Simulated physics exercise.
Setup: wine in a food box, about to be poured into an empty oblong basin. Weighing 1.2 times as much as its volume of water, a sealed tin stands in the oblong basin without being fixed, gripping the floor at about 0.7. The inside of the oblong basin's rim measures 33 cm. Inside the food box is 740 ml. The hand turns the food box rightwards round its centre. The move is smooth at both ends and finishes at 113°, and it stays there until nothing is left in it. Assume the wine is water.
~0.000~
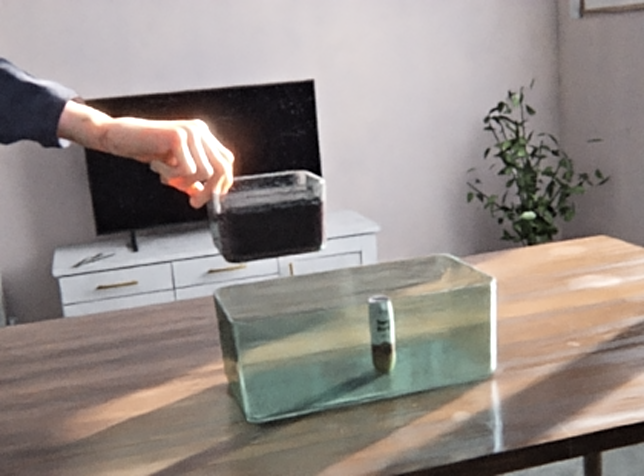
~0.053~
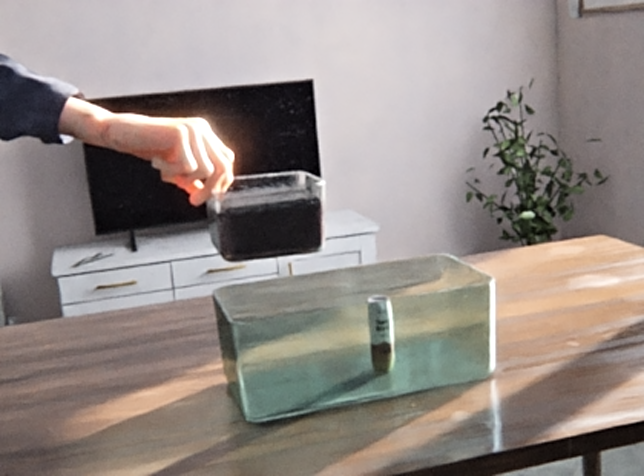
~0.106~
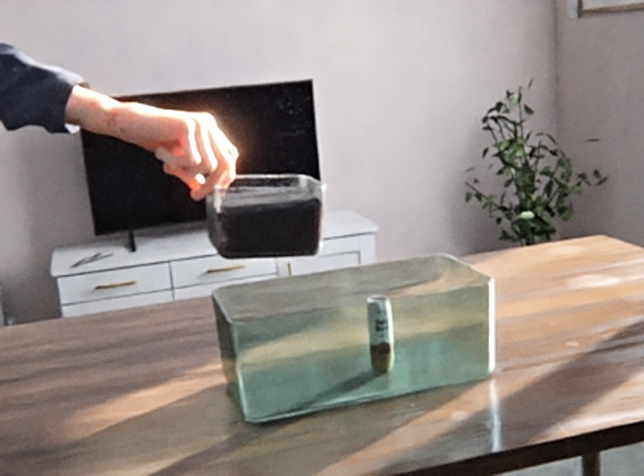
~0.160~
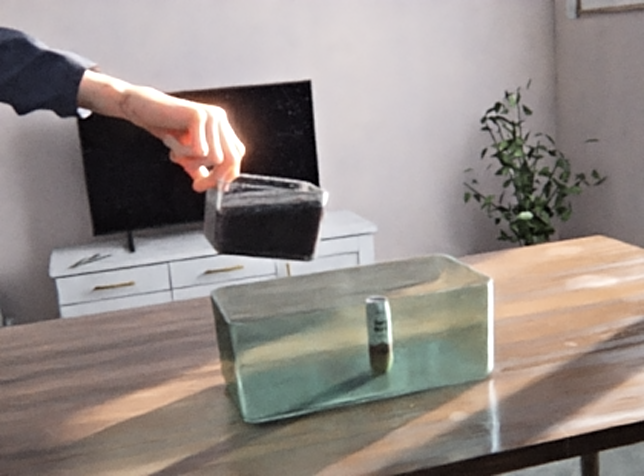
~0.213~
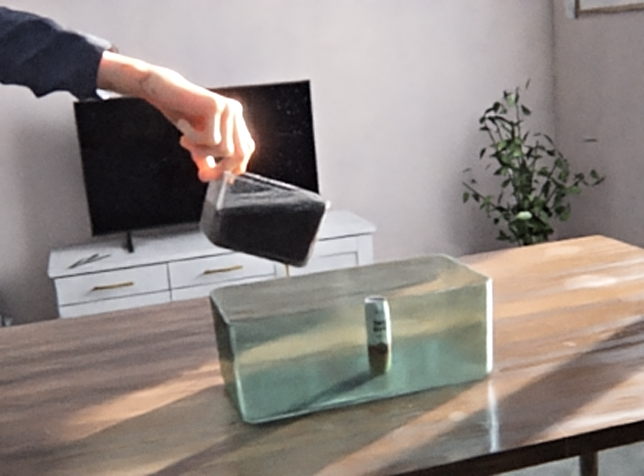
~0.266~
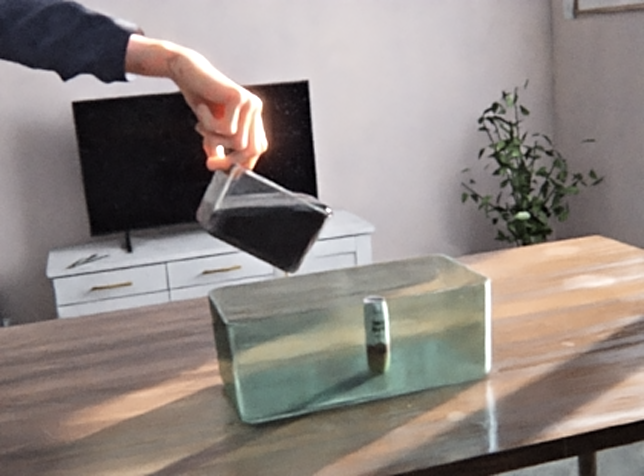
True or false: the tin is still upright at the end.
False.
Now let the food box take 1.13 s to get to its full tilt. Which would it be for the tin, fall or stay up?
Outcome - the tin remains standing.
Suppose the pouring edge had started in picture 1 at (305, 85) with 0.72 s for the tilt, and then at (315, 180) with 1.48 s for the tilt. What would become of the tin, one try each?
Trial 1 - tin stays standing; trial 2 - tin stays standing.
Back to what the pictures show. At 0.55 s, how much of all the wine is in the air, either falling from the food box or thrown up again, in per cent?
About 28 per cent.
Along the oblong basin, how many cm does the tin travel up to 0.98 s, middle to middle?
About 5 cm.
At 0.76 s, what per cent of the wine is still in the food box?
Roughly 3 percent remains.
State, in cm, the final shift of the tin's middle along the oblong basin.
Looks like roughly 7.0 cm in total.
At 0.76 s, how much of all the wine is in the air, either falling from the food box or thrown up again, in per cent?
It comes to some 3 percent of the total.
After 0.55 s the tilt is 98° and 26 per cent is still to pour; the tin stands where it began.
After 0.76 s the tilt is 113° and 3 per cent is still to pour; the tin leans 11°.
After 0.98 s the tilt is 113° and 0 per cent is still to pour; the tin leans 53°.
After 1.22 s the tilt is 113° and 0 per cent is still to pour; the tin lies on its side.
In the end the tin lies on its side.
